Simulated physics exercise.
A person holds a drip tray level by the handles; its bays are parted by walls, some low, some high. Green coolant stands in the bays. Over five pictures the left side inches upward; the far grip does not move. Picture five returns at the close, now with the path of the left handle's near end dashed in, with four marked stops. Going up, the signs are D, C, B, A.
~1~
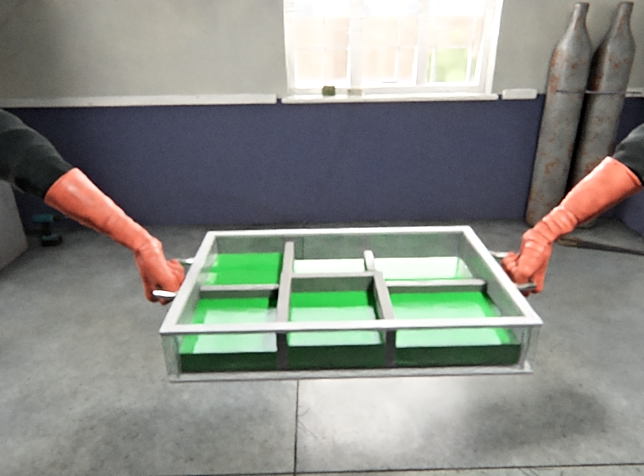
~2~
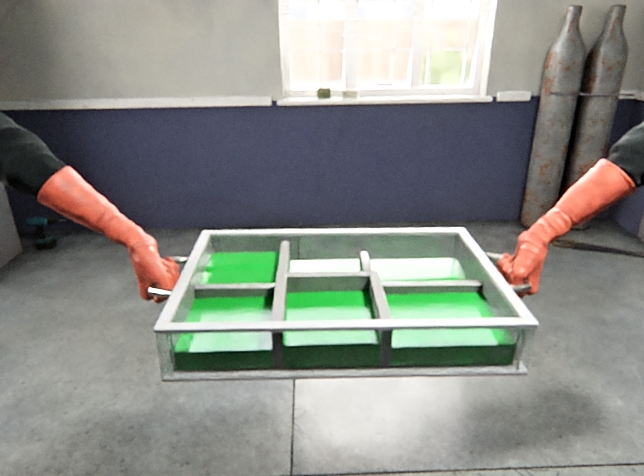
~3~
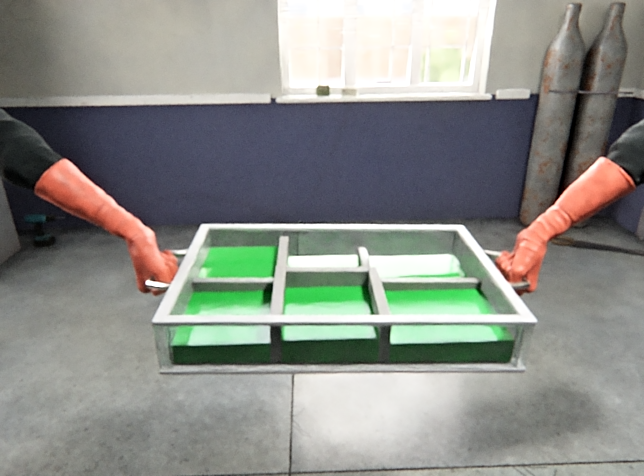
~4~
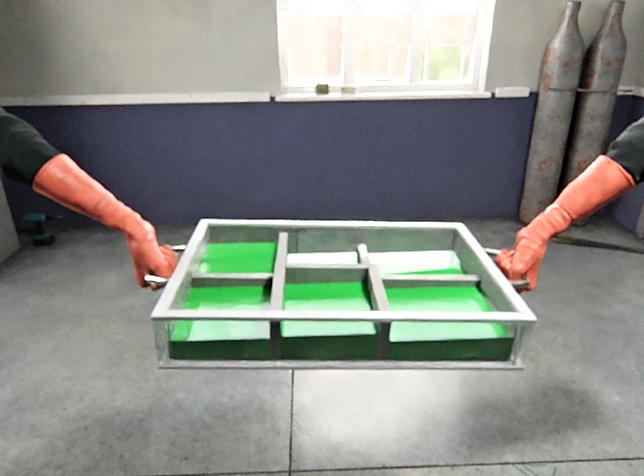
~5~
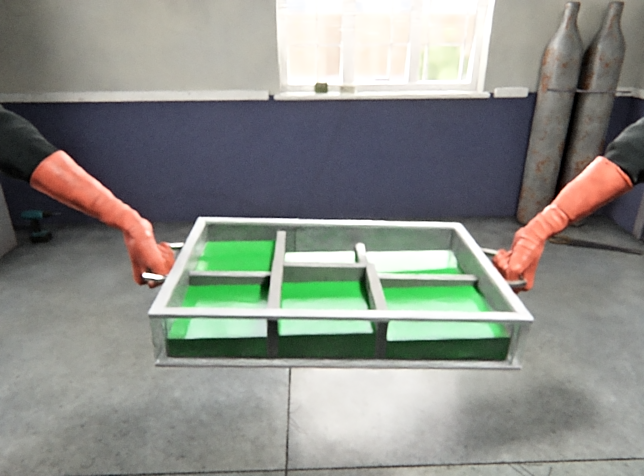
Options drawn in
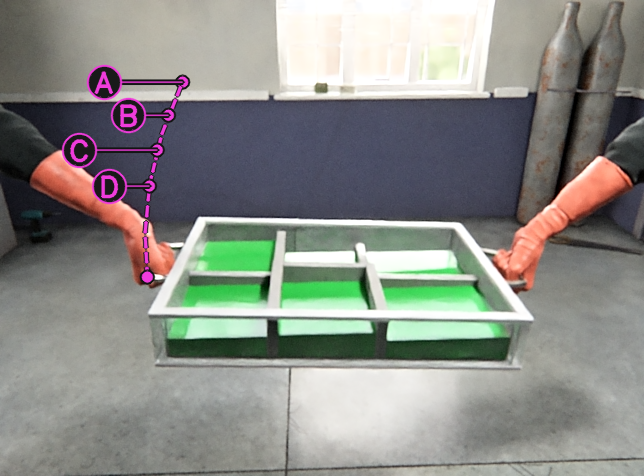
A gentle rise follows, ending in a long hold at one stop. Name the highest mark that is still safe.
C.
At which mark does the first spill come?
Mark B.
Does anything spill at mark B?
Yes, that goes wrong.
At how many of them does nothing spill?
Two of them.
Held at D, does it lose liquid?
No, that is safe.
In magenta, A at (182, 82); B at (168, 115); C at (157, 150); D at (149, 186).
Choosing A, about 25 % goes over the rim.
Choosing B, about 9 % goes over the rim.
Choosing C, nothing spills; the front right bay holds the most.
Choosing D, nothing spills; the front right bay holds the most.
